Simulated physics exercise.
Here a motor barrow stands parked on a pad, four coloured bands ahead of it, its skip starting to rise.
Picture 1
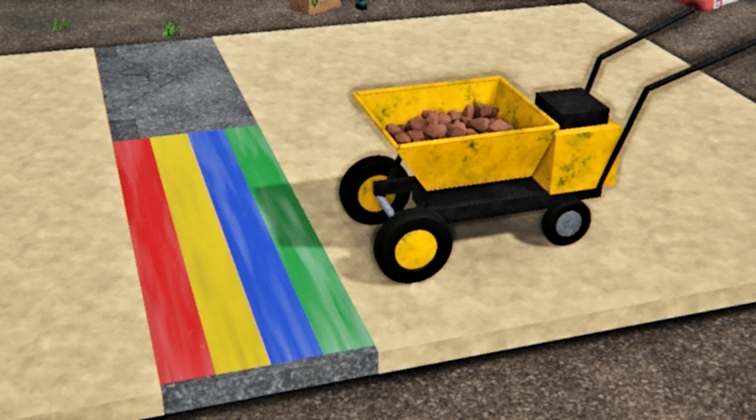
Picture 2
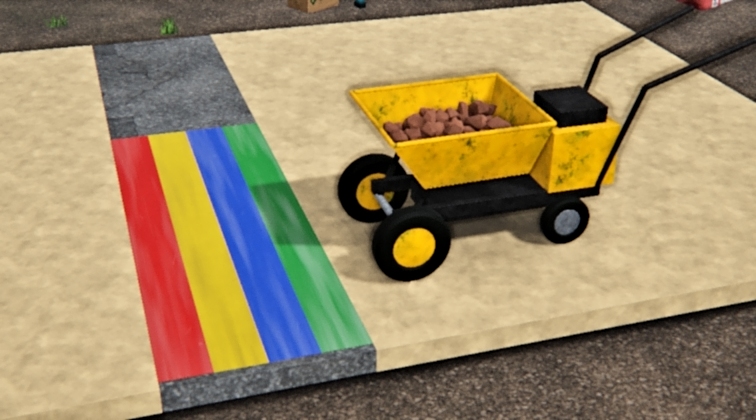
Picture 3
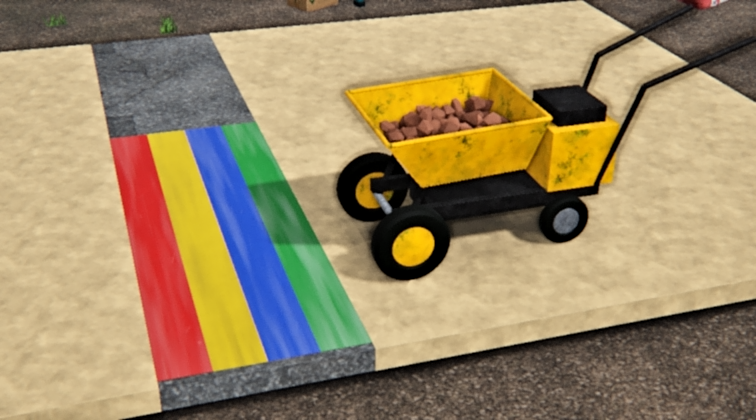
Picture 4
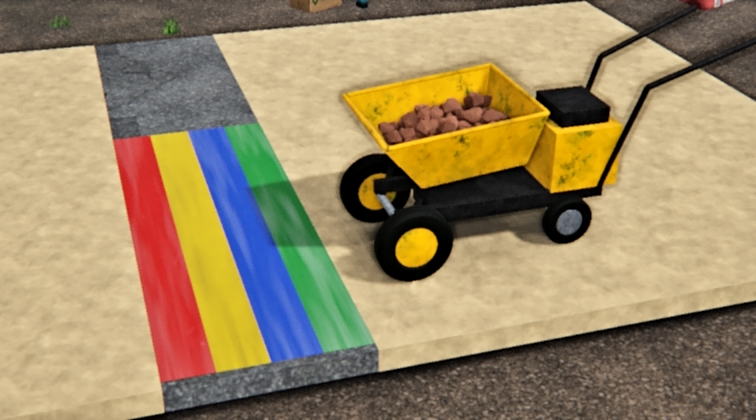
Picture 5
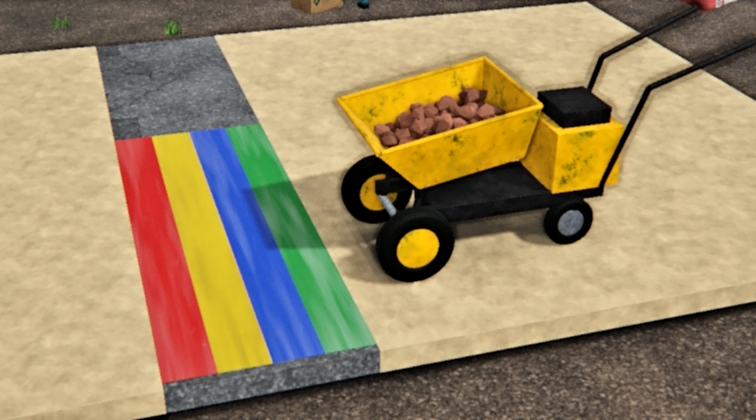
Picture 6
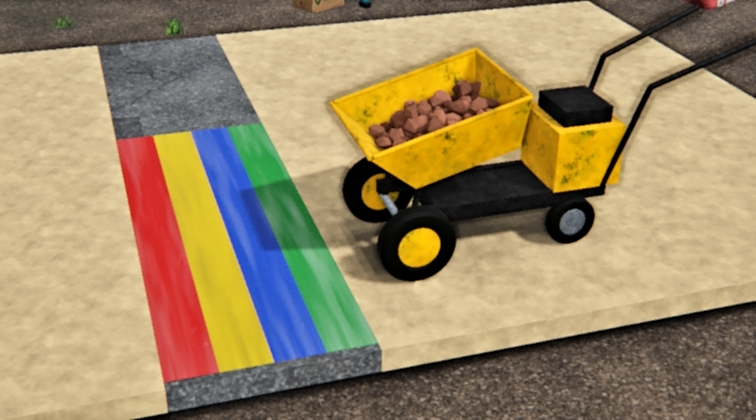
On a pale pad beside red, yellow, blue and green bands, a parked yellow motor barrow slowly raised its skip, tilting it toward the left while the brown rubble stayed heaped inside.
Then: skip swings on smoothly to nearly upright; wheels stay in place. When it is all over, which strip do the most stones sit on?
On the blue strip.
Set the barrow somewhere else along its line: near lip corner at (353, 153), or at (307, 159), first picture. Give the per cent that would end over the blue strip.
First spot: About 20 percent; second spot: About 0 percent.
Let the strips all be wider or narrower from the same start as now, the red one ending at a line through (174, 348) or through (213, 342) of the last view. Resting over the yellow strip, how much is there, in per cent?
Shares: Near 30 %; near 30 %.
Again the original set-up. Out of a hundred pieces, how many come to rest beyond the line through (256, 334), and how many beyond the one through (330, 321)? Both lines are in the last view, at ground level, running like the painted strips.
The first gives 30 %, the second 80 %.
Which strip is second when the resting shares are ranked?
The strip in yellow comes second.
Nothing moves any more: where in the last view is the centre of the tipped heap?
Roughly pixel (250, 264).
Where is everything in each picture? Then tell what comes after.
Lip of the skip at (396, 148), level; top of the load at (459, 131), lumps of rubble; green strip at (334, 318); blue strip at (284, 327); yellow strip at (233, 336); red strip at (180, 345), in the first frame.
Lip of the skip at (393, 146), level; top of the load at (456, 129), in the second frame.
Lip of the skip at (388, 146), tipped barely; top of the load at (452, 126), in the third frame.
Lip of the skip at (385, 150), tipped a little; top of the load at (465, 127), in the fourth frame.
Lip of the skip at (378, 154), tipped a little; top of the load at (463, 115), in the fifth frame.
Lip of the skip at (370, 159), tipped clearly; top of the load at (479, 111); green strip at (337, 316); blue strip at (288, 325); yellow strip at (236, 334); red strip at (183, 343), in the sixth frame.
Soon after the last picture, skip tipped well over; all in the skip.
A little later, skip tipped steeply; nearly all in the skip; a stray few over the blue strip.
Later still, skip tipped right over; about a quarter in the skip; a stray few over the green strip; about a third over the blue strip; about a quarter over the yellow strip; a small part over the red strip; a stray few off the paint.
By the end, skip tipped right over; a small part in the skip; a small part over the green strip; about half over the blue strip; about a quarter over the yellow strip; a small part over the red strip; a stray few off the paint.
